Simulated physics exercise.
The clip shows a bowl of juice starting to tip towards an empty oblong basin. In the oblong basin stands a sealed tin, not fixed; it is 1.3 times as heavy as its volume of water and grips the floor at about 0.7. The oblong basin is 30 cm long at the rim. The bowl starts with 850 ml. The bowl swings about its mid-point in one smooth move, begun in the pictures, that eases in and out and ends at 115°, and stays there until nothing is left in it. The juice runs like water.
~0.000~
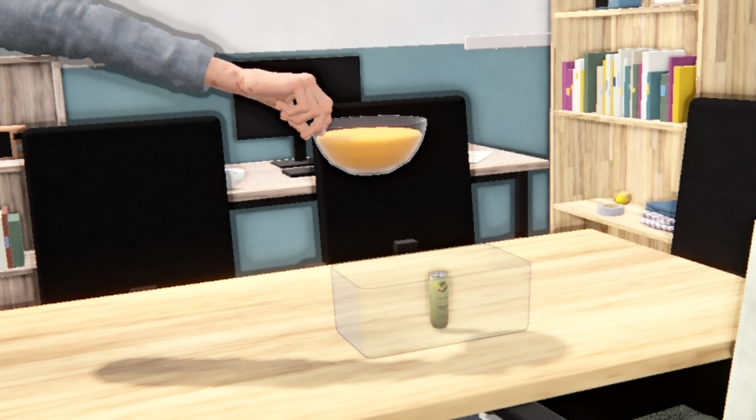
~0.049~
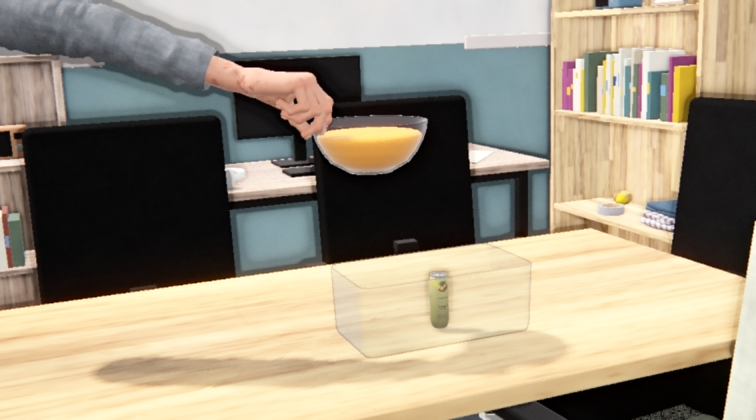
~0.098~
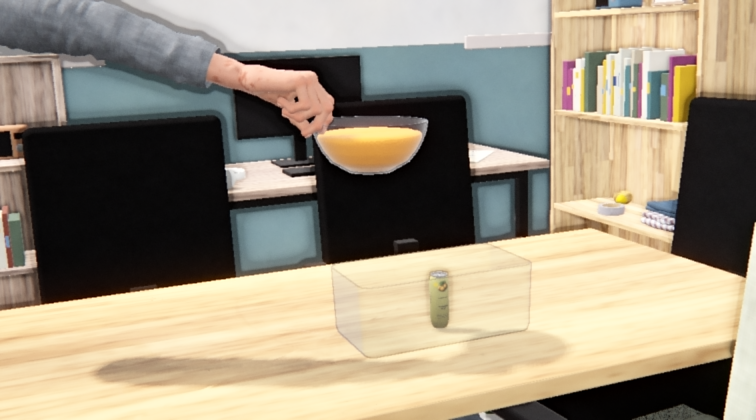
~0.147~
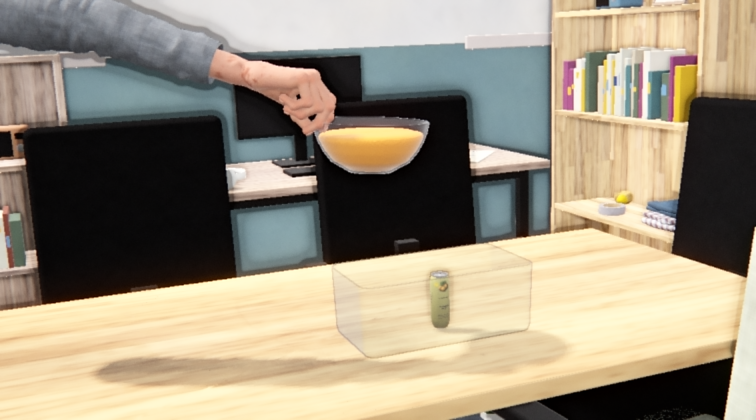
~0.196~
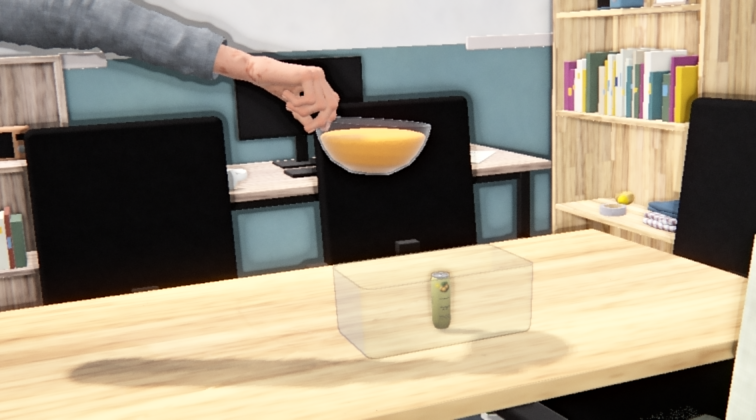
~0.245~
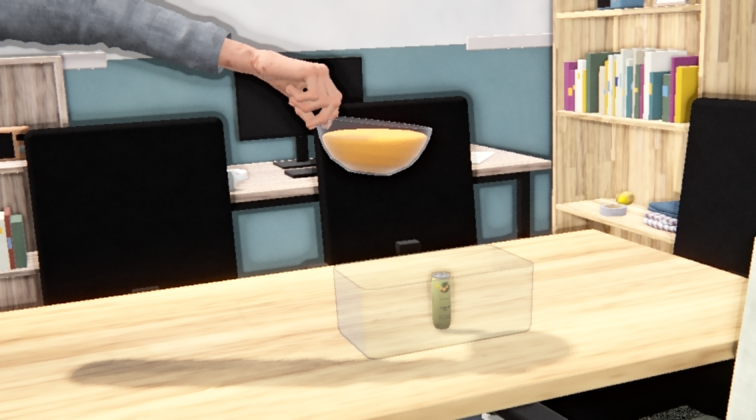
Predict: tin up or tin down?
The tin stays up.
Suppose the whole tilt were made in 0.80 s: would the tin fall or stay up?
Then it keeps standing.
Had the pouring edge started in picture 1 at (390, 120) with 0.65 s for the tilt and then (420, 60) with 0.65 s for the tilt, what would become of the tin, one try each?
First it falls; then it goes over.
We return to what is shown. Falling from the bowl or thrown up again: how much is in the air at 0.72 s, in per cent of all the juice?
Some 42 per cent.
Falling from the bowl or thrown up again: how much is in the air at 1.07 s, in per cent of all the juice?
Near 6 in a hundred.
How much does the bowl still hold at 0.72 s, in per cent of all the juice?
Some 42 per cent.
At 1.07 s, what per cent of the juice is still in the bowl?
Near 0 in a hundred.
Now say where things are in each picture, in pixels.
It leans 0°; its right rim is at (421, 119); the juice meets the walls at (318, 138) and (416, 130); the oblong basin's rim runs from (344, 278) to (510, 254); the tin's top is at (438, 277), in the first picture.
It leans 0°; its right rim is at (421, 119); the juice meets the walls at (318, 138) and (416, 130), in the second picture.
It leans 2°; its right rim is at (421, 120); the juice meets the walls at (319, 137) and (416, 130), in the third picture.
It leans 3°; its right rim is at (423, 122); the juice meets the walls at (320, 136) and (417, 131), in the fourth picture.
It leans 6°; its right rim is at (424, 125); the juice meets the walls at (322, 136) and (419, 133), in the fifth picture.
It leans 9°; its right rim is at (425, 129); the juice meets the walls at (324, 137) and (421, 134), in the sixth picture.
Then, 0.72 s in, the tilt is 65° and 42 per cent is still to pour; the tin stands where it began.
Then, 1.07 s in, the tilt is 104° and 0 per cent is still to pour; the tin stands where it began.
Then, 1.44 s in, the tilt is 115° and 0 per cent is still to pour; the tin stands where it began.
Then, 1.84 s in, the tilt is 115° and 0 per cent is still to pour; the tin stands where it began.
Finally, the tin stands where it began.
